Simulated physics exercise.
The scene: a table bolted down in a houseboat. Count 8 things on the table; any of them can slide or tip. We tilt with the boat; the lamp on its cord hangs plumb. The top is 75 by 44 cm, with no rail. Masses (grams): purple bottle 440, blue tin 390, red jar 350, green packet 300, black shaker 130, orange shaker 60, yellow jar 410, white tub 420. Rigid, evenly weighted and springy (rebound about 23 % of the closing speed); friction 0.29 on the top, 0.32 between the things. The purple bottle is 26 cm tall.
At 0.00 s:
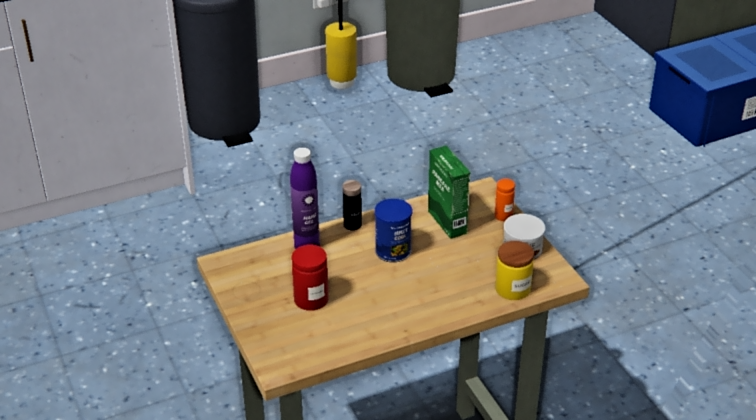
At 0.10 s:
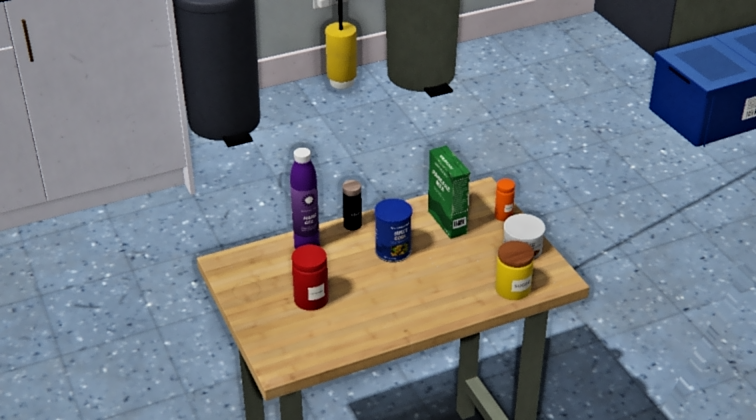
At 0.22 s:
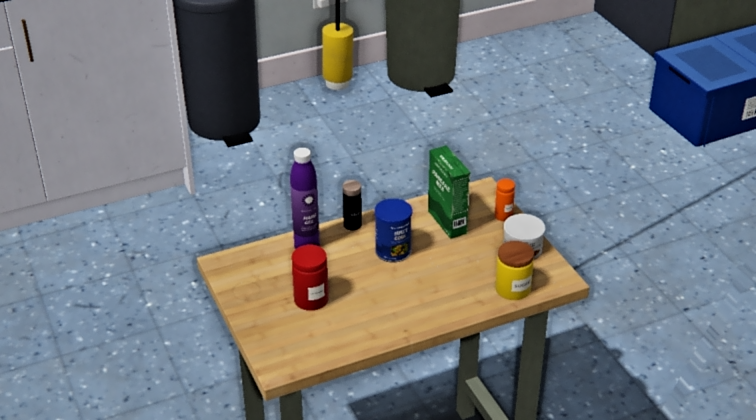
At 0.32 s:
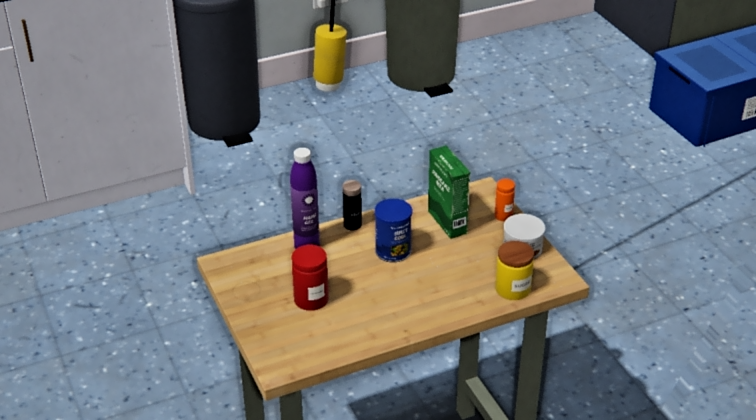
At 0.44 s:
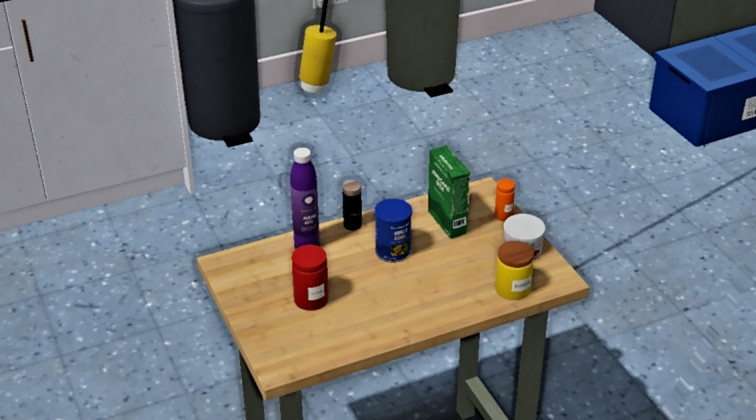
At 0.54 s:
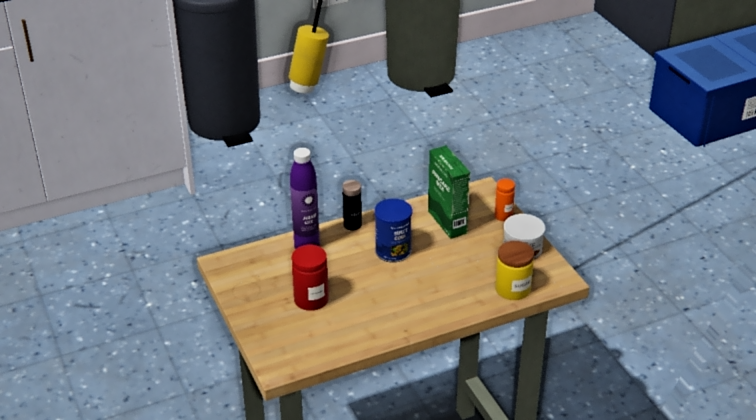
A light wooden table with dark metal legs stands on a speckled blue floor, seen from above at an angle, with bins and a blue box behind. On it are a purple bottle, black shaker and red jar at left, a blue tin and green packet mid-table, and an orange shaker, white tub and yellow jar at right. The hanging yellow lamp swings gradually left and slants, while everything else and the view stay still.
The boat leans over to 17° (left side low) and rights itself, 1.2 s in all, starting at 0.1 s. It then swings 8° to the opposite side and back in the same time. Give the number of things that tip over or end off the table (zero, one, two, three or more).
In all, exactly two.
By 0.94 s, floor tilted 11°, left side down; purple bottle rocked 22° off its seat near (283, 206); green packet rocked 27° off its seat.
By 1.04 s, floor tilted 7°, left side down; purple bottle rocked 46° off its seat near (262, 218); green packet rocked 44° off its seat.
By 1.14 s, floor tilted 3°, left side down; purple bottle on its side near (235, 254); blue tin 2 cm from its spot near (386, 234); green packet rocked 44° off its seat.
By 2.04 s, floor tilted 7°, right side down; purple bottle on its side near (226, 258); blue tin 2 cm from its spot near (386, 234); green packet on its side.
When it is over (3.0 s), lying over on the table, purple bottle and green packet; the other 6 within 5 cm of the start. End places, in pixels of the last picture, purple bottle near (226, 257), blue tin near (386, 234).
